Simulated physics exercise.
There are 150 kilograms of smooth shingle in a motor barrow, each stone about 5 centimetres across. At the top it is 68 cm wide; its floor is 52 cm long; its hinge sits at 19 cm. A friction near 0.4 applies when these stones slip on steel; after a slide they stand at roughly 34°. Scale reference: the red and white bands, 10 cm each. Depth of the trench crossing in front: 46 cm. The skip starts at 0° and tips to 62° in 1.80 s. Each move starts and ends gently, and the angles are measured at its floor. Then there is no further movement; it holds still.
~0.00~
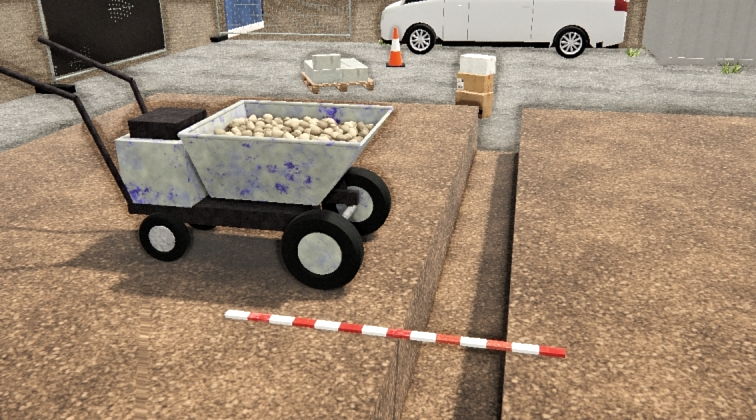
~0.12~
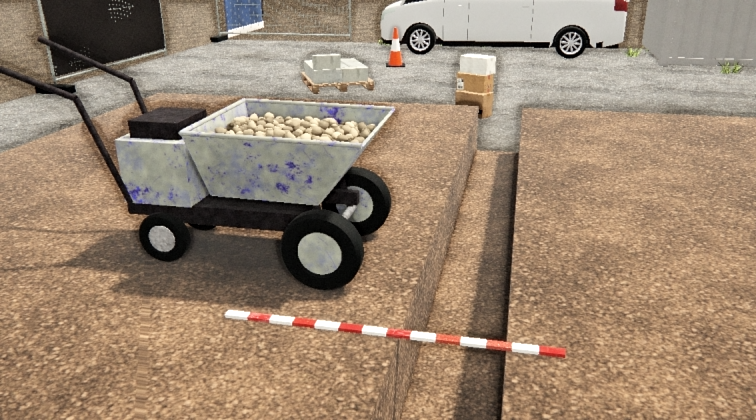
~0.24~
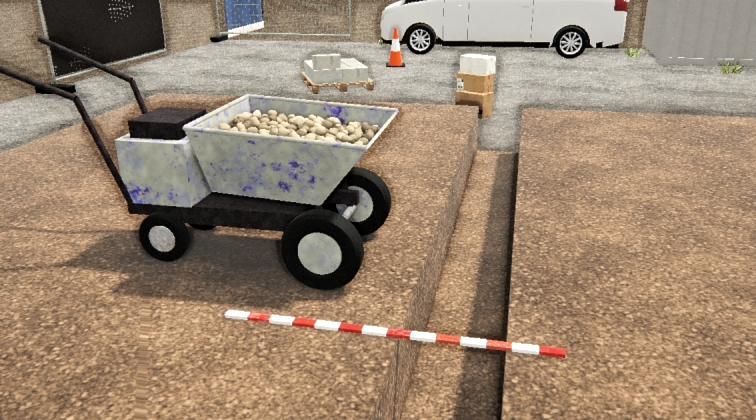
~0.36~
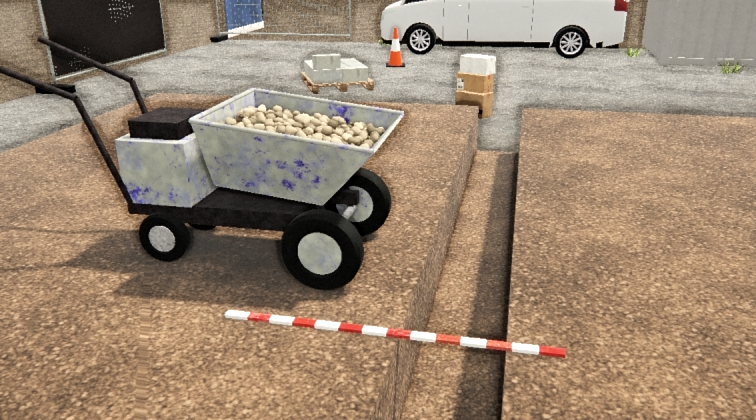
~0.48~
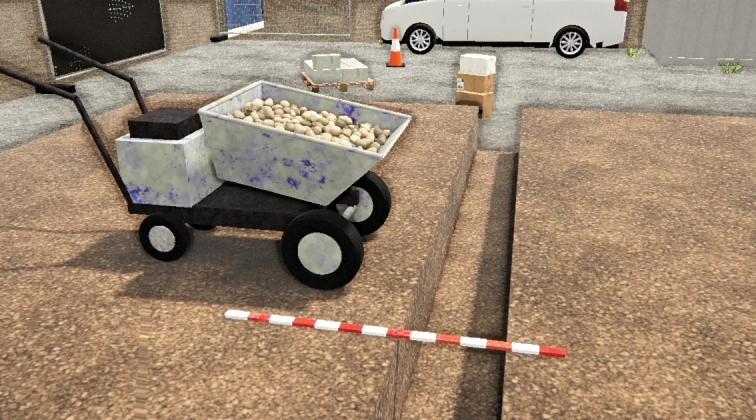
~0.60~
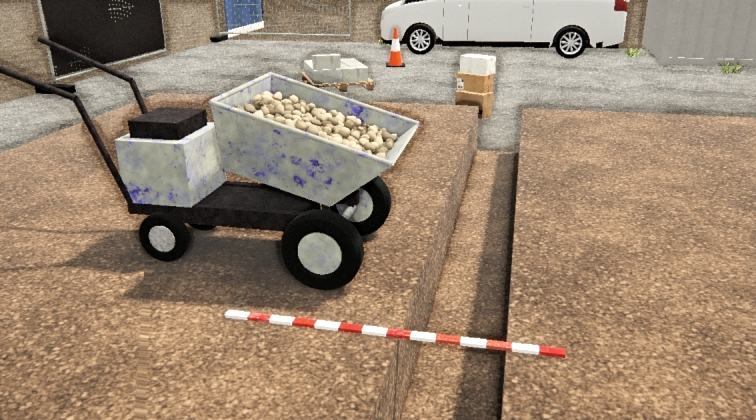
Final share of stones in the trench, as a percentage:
83 per cent.
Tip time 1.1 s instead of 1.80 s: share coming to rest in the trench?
It would come to roughly 75 per cent.
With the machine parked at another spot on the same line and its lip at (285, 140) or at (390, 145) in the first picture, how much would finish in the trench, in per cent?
I'd say some 65 per cent and some 60 per cent.
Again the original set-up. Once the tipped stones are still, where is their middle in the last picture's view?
About (472, 339).
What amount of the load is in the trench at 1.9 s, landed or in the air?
Some 30 per cent.
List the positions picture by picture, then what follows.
In the first picture, lip at (360, 145), floor tilted 0°, highest stones at (279, 125).
In the second picture, lip at (362, 146), floor tilted 1°, highest stones at (273, 124); the stones move at 0.1 m/s on average.
In the third picture, the skip is at 3°, its lip at (367, 148); the top of the load is at (270, 121); the stones move at 0.2 m/s on average.
In the fourth picture, the skip is at 6°, its lip at (374, 152); the top of the load is at (263, 114); the stones move at 0.3 m/s on average.
In the fifth picture, lip at (382, 157), floor tilted 11°, highest stones at (263, 108); the stones move at 0.3 m/s on average.
In the sixth picture, lip at (392, 164), floor tilted 16°, highest stones at (270, 100); the stones move at 0.4 m/s on average.
After 1.4 s the floor is at 52°; 100 % in the skip; the foremost stones are at (443, 199).
After 1.9 s the floor is at 62°; 67 % in the skip, 30 % in the trench, 3 % past the trench; the foremost stones are at (538, 267).
After 2.2 s the floor is at 62°; 43 % in the skip, 49 % in the trench, 7 % past the trench; the foremost stones are at (595, 275).
After 4.2 s the floor is at 62°; 10 % in the skip, 83 % in the trench, 7 % past the trench; the foremost stones are at (629, 273).
